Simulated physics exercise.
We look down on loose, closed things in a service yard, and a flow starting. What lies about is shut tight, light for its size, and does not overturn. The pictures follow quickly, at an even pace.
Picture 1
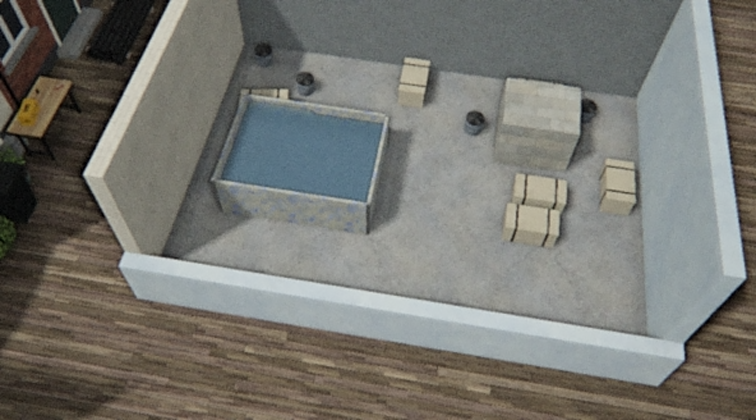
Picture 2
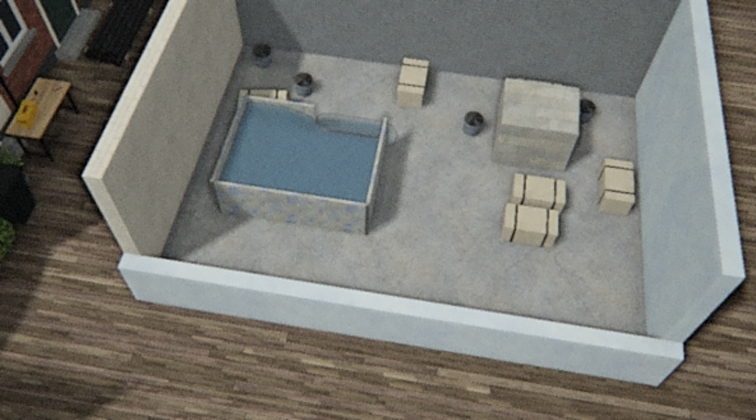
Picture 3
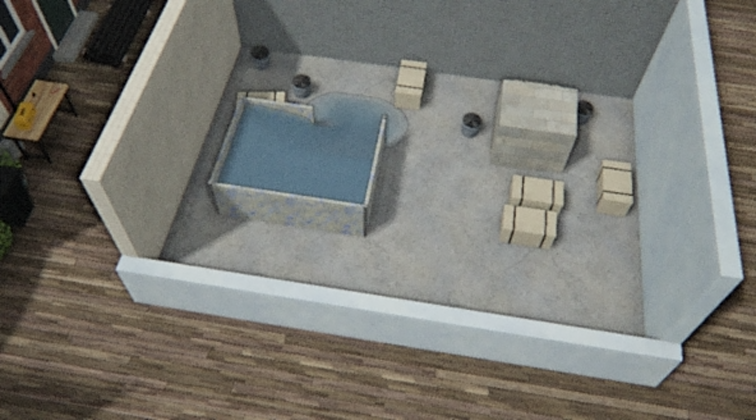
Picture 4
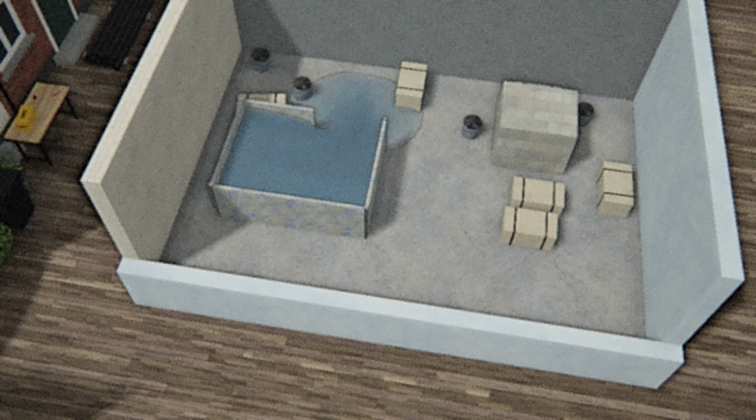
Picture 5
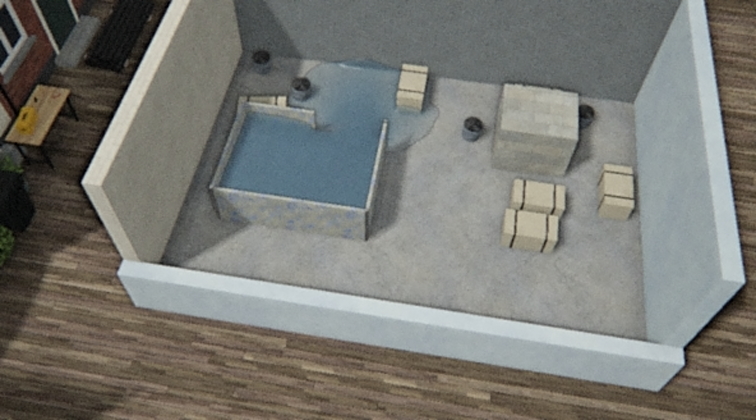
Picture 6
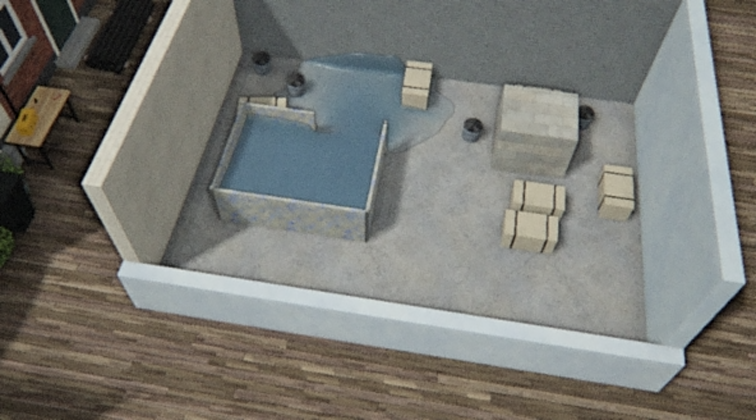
We see a walled yard from above, where a gap opens at the back right of a water-filled tank and water spreads across the floor, then a nearby pail shifts slightly left and a pale trunk slightly right.
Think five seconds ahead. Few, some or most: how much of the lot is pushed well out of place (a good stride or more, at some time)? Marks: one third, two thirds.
It is two thirds or above.
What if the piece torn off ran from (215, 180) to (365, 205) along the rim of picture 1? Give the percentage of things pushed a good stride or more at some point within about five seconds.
About 70 per cent.
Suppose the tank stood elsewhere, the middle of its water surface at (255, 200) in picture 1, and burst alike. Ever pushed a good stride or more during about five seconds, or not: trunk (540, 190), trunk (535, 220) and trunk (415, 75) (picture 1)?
In that order: Short of that, short of that, pushed that far.
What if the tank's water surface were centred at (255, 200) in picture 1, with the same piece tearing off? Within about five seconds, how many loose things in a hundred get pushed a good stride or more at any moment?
I make it 80 per cent.
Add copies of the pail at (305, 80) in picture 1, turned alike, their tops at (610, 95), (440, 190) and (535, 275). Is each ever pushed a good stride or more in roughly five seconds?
In that order: Shifted that much, swept aside, short of that.
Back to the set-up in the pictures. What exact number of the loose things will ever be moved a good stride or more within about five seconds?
I count 8.
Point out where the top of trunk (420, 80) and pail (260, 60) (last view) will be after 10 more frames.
Roughly at (526, 97) and (228, 98).
A moment on, 1 of 10 are well off their spots; 1 afloat.
Next, 4 of 10 are well off their spots; 3 afloat.
Later, 6 of 10 are well off their spots; 4 afloat.
In the end, 8 of 10 are well off their spots, and 8 have been at some point; 5 afloat.
